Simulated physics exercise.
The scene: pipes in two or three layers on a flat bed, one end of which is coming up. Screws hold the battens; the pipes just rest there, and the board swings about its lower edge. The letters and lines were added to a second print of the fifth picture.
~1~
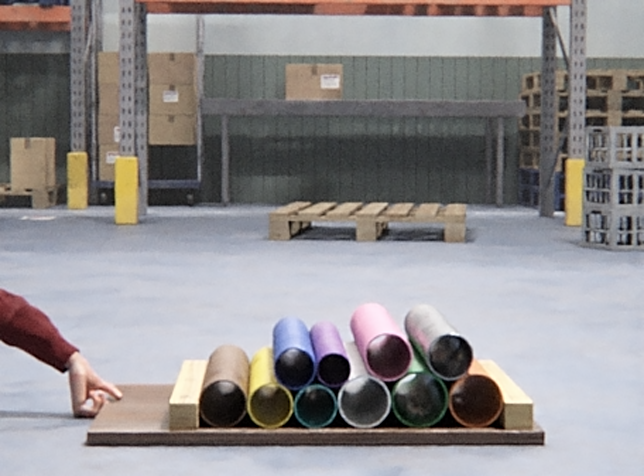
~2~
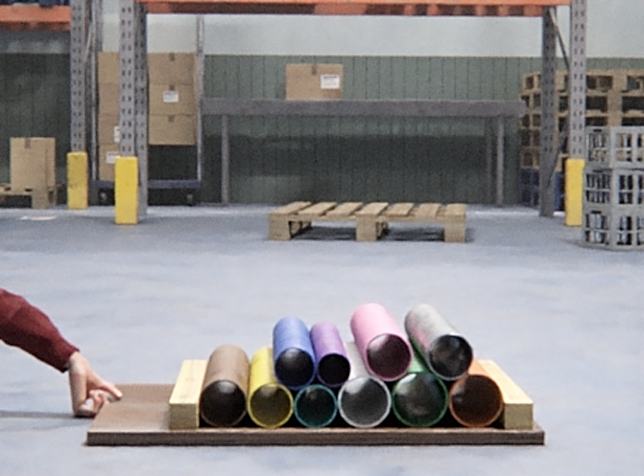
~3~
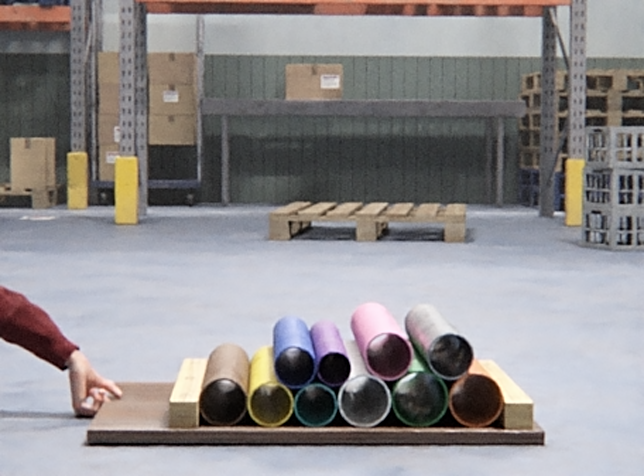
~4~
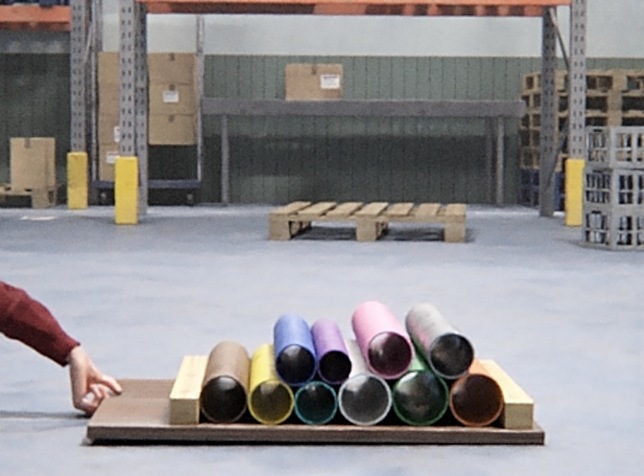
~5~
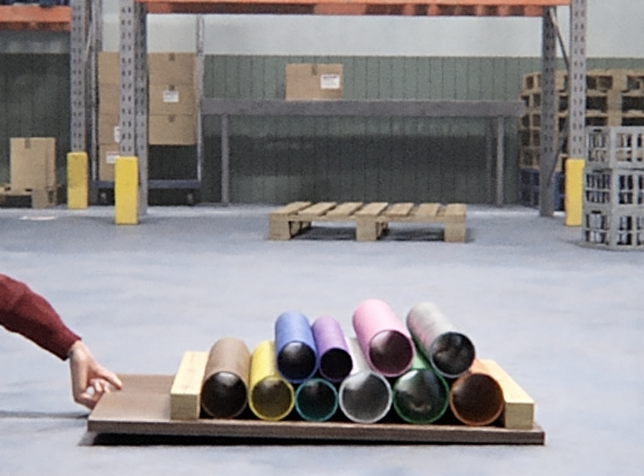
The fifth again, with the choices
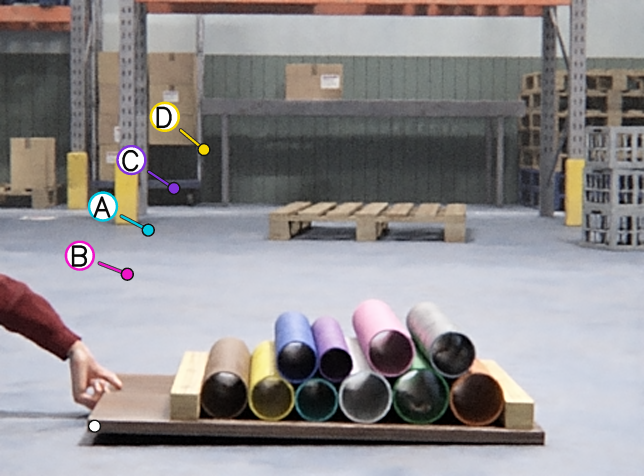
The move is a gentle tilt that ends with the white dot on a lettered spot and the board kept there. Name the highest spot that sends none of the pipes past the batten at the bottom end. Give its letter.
A is the limit.
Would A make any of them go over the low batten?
No, at A.
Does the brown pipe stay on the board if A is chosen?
The brown pipe: Yes.
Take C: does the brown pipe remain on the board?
Yes.
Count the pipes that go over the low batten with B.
At B the number is none.
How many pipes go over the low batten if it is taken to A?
The count is none.
On the marked copy, A at (148, 230); B at (127, 274); C at (174, 189); D at (204, 150); the white dot at (94, 426).
Taking A. A third of the way, board at 16°.
Two thirds of the way, board at 28°.
When it is over, board at 28°, none over the low batten.
As for the rest, B none over the low batten; C one over the low batten (grey); D four over the low batten (blue, pink, purple, grey).
